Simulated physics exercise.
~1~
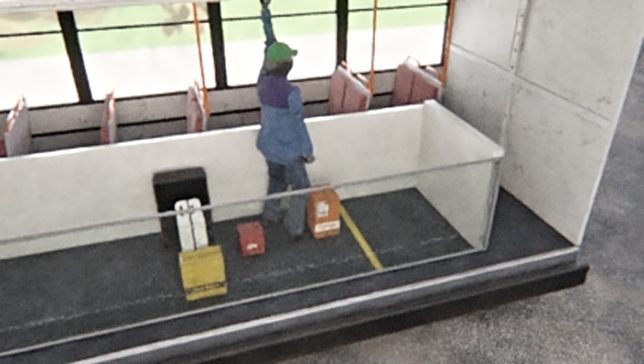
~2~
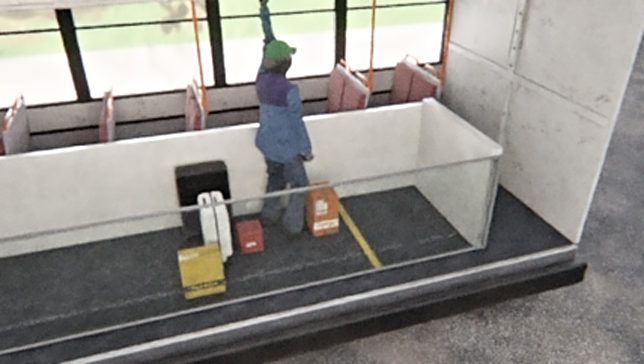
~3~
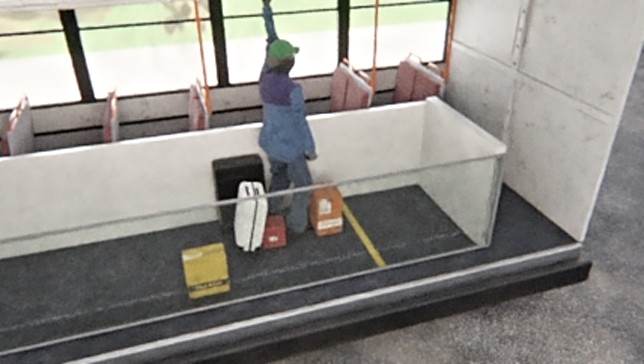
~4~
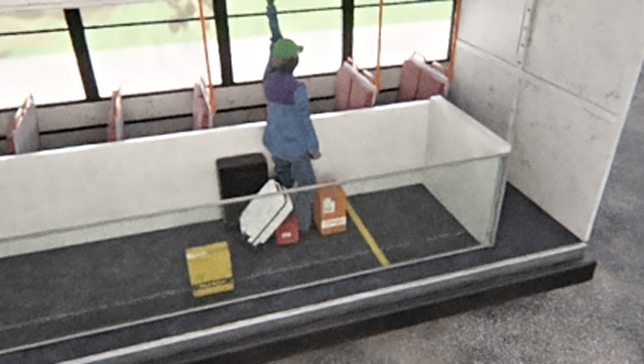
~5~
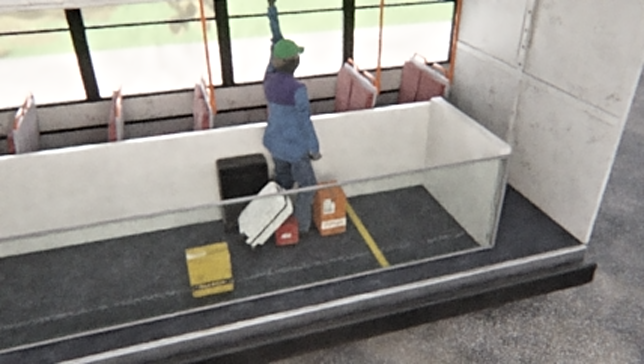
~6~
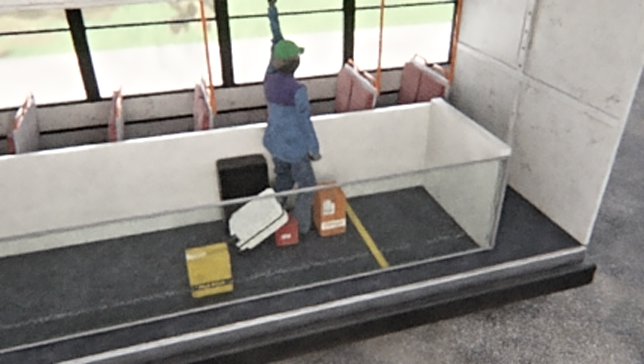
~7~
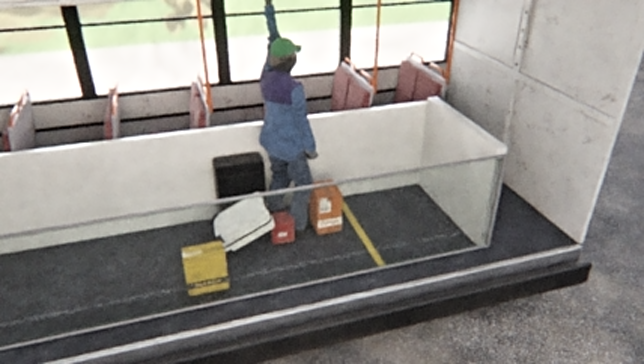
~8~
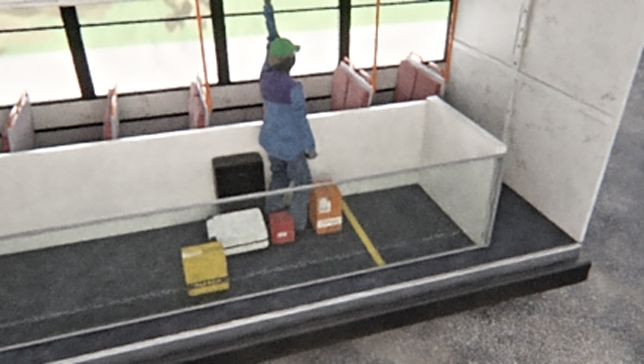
Passenger in green cap gripping rail as black and white cases roll right, the white one toppling onto its side beside red tub.
